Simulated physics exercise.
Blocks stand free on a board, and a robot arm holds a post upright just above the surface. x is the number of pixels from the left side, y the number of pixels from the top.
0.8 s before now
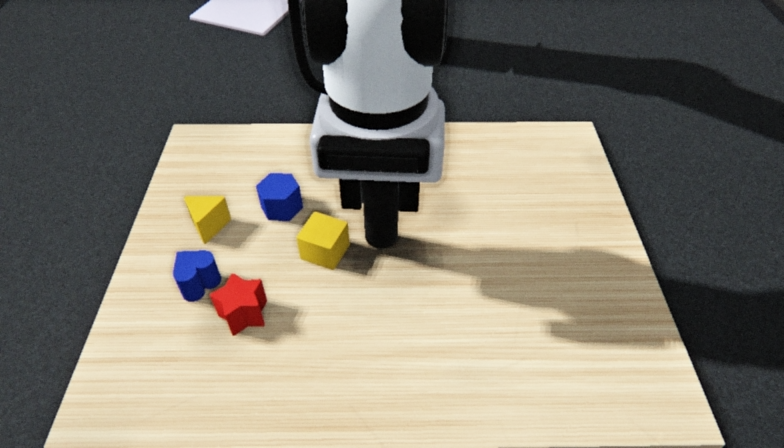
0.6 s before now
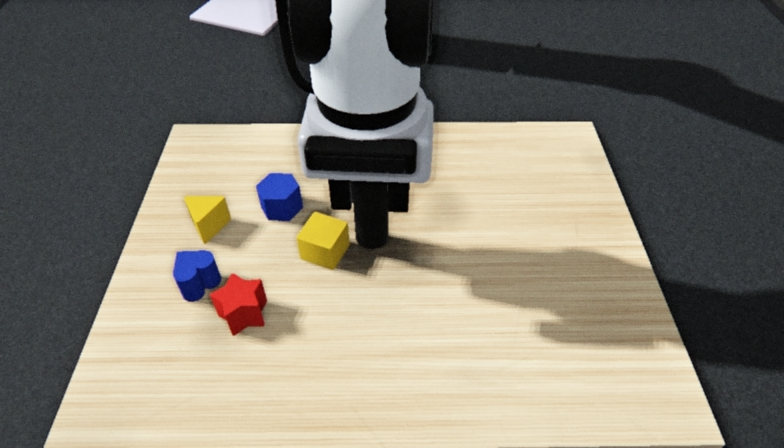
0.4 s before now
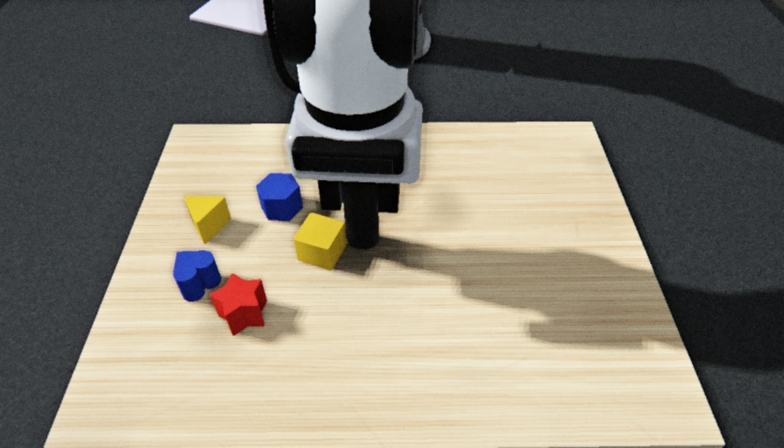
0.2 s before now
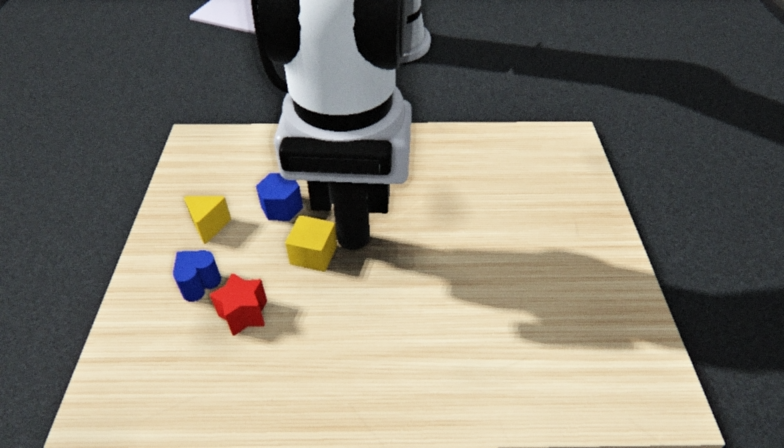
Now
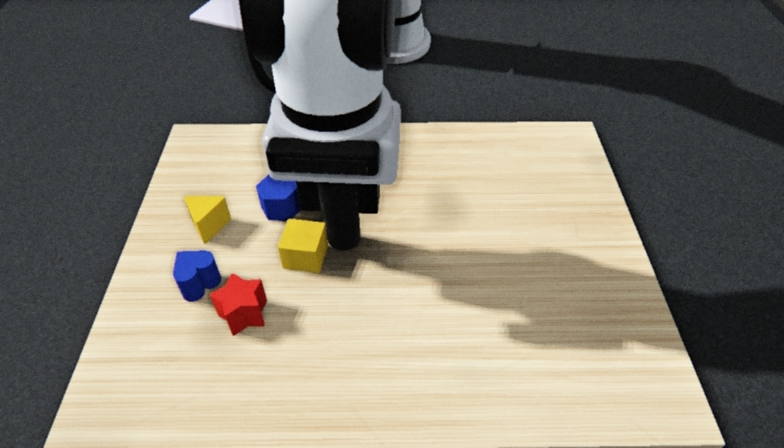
On a wooden board, a robot arm moves its black post left, nudging a yellow cube slightly left among still blocks.
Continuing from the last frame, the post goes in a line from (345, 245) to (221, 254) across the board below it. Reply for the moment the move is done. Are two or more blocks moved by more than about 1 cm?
Answer: No.
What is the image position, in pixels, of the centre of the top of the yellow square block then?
When the path ends, it will be at (239, 259).
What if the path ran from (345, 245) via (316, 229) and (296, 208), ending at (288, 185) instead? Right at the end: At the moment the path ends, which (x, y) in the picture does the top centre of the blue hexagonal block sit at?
It will likely be found at (249, 164).
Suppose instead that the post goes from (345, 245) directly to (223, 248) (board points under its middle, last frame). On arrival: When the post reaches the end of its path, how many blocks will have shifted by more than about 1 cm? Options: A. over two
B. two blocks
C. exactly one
Letter C.
What follows on the original path. One third of the way, post (302, 242); yellow square block (269, 247), turned 45° anticlockwise.
Two thirds of the way, post (259, 245); yellow square block (243, 258), turned 95° anticlockwise.
At the end, post (218, 247); yellow three-sided block unmoved; red star block (236, 296); yellow square block (239, 259), turned 100° anticlockwise.
